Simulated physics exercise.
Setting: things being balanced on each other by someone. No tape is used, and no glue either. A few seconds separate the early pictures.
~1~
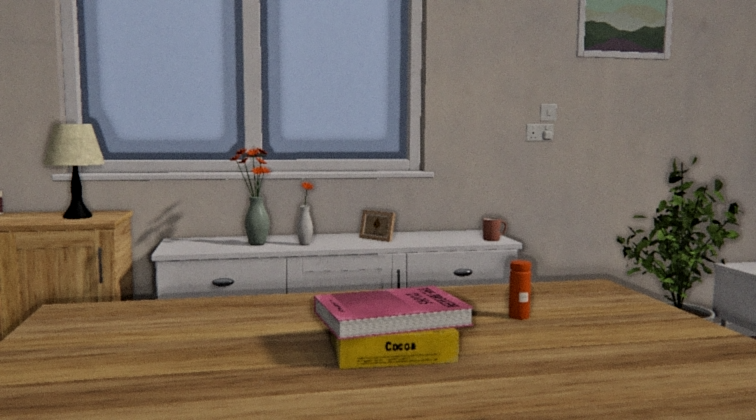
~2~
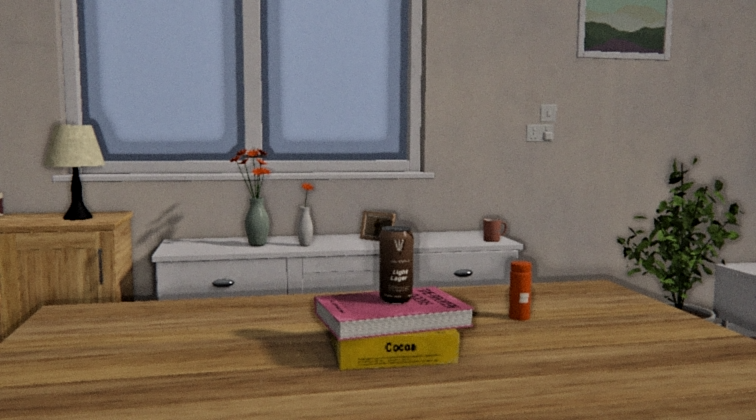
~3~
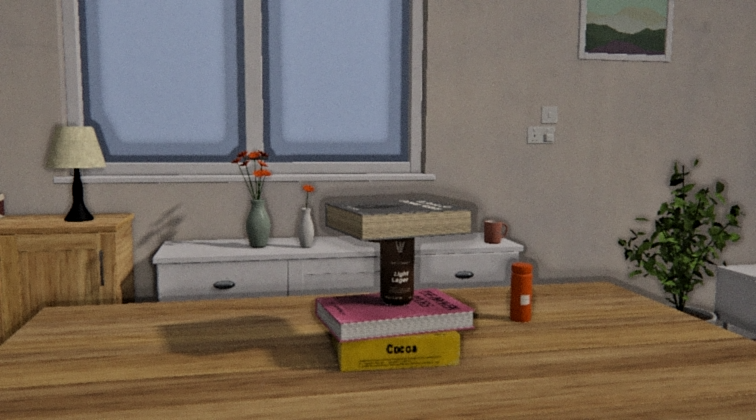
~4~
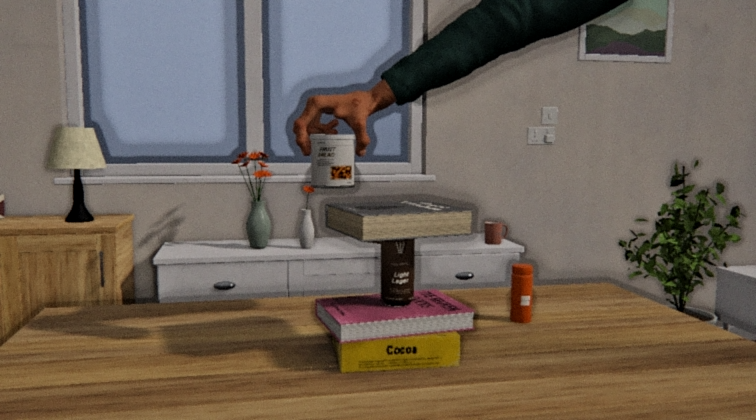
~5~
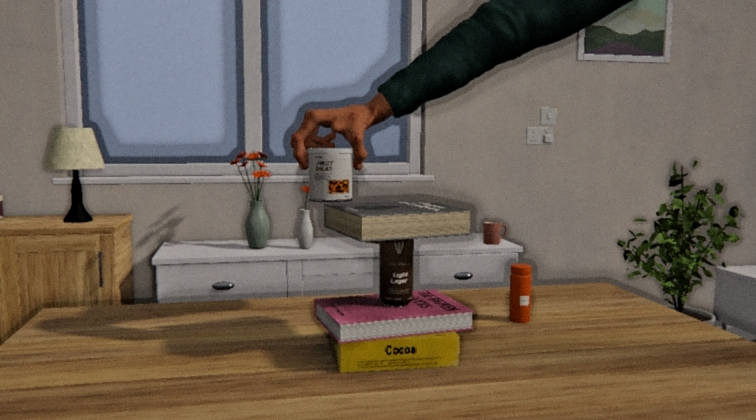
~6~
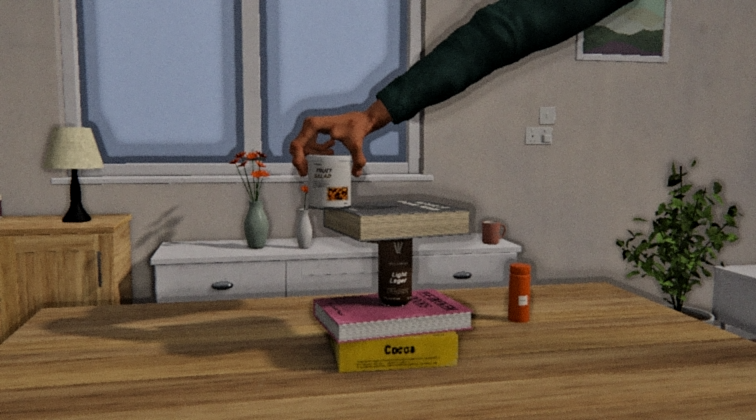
To begin with, a pink book lies on a yellow Cocoa packet on a wooden table, beside an orange shaker. A dark brown can appears upright on the book, then a thick book lies across the can. A hand brings in a white pot and lowers it onto the top book's left end, still gripping it.
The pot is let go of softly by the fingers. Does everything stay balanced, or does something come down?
It doesn't stay intact.
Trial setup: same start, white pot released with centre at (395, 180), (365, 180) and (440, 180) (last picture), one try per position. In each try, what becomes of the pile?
Outcomes in order: No collapse, no collapse, no collapse.
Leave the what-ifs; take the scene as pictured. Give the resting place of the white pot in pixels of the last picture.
It finishes at about (290, 335).
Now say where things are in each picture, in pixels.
In the first picture, the last thing is not in view yet; orange shaker (520, 290).
In the second picture, the last thing is not in view yet.
In the third picture, the last thing is not in view yet; yellow packet (393, 339).
The fourth picture shows still above its spot; white pot (333, 161); brown can (397, 267).
The fifth picture shows still above its spot; white pot (330, 175); pink book (392, 314).
The sixth picture shows set down, still held; white pot (329, 182); orange shaker (519, 293).
Then, 0.30 s after the last picture, white pot tipped 51° from how it was near (311, 199).
Then, 0.40 s after the last picture, white pot now fallen.
Then, 0.50 s after the last picture, things are still on the move.
Then, 1.50 s after the last picture, nothing new.
At rest, fallen, white pot; the other 5 in place. Seen from the same camera at the end, white pot near (290, 334). The pile comes apart.
